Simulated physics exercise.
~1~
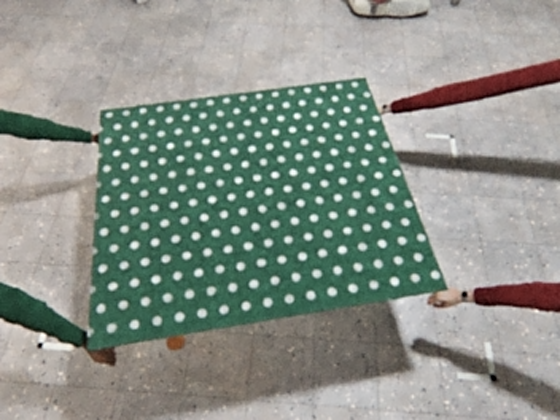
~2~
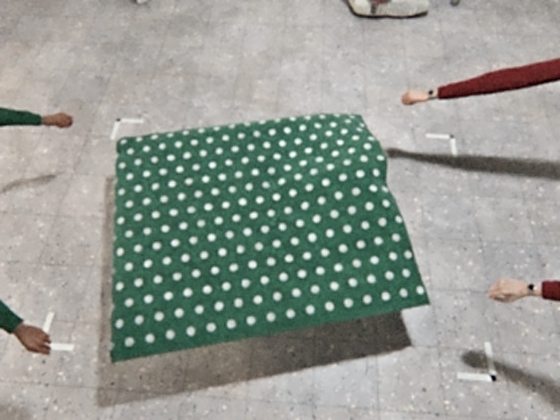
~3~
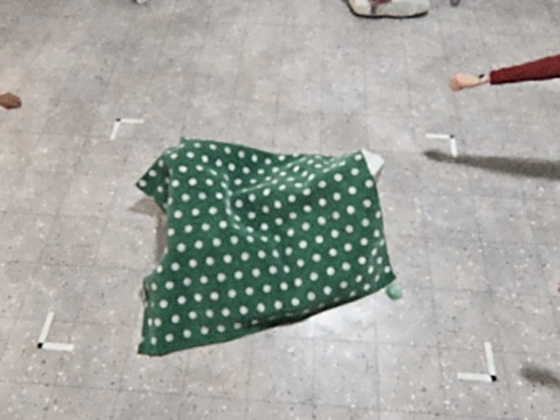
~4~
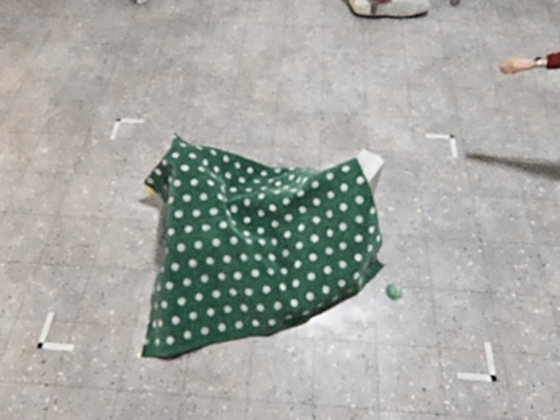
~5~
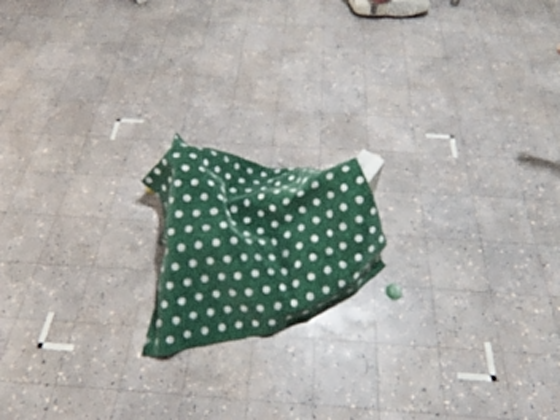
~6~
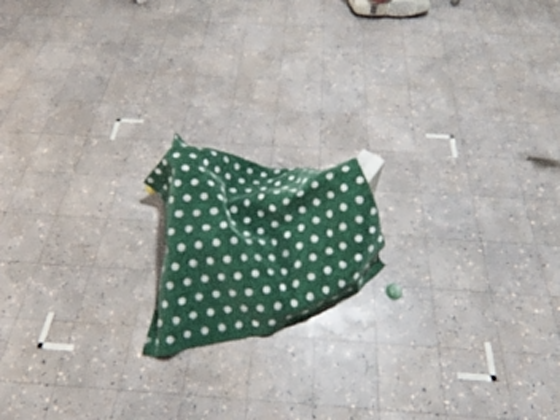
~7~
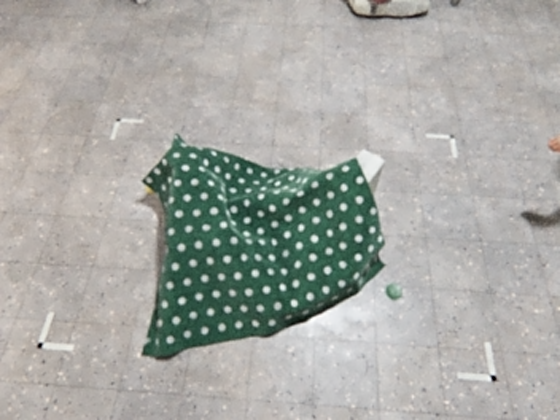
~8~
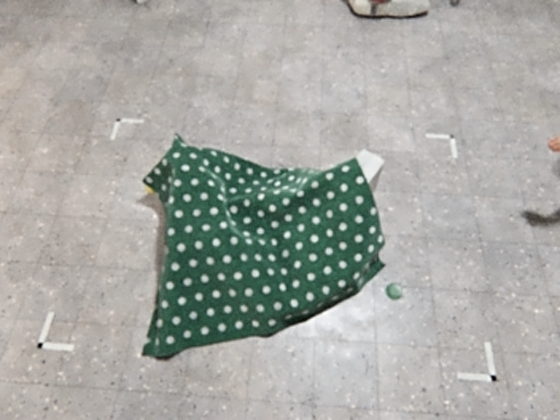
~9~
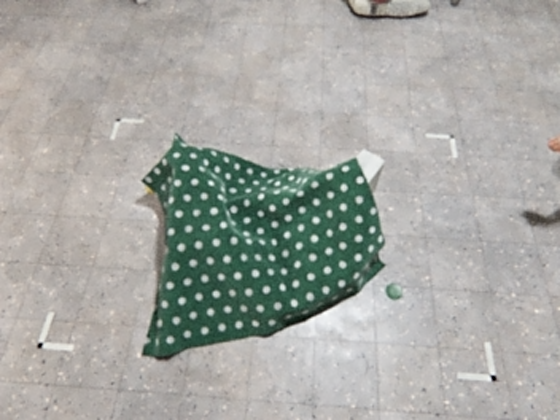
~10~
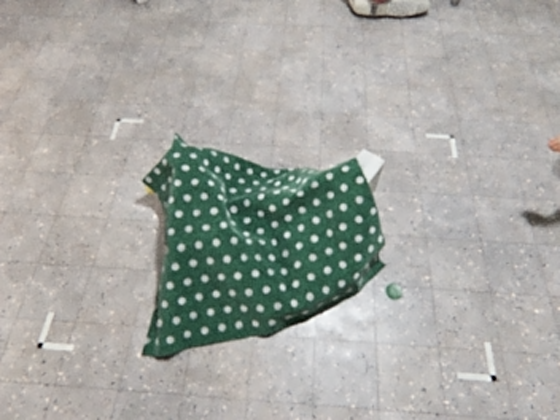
A green polka-dot cloth, released by four hands, drops and settles crumpled beside a small green disc.
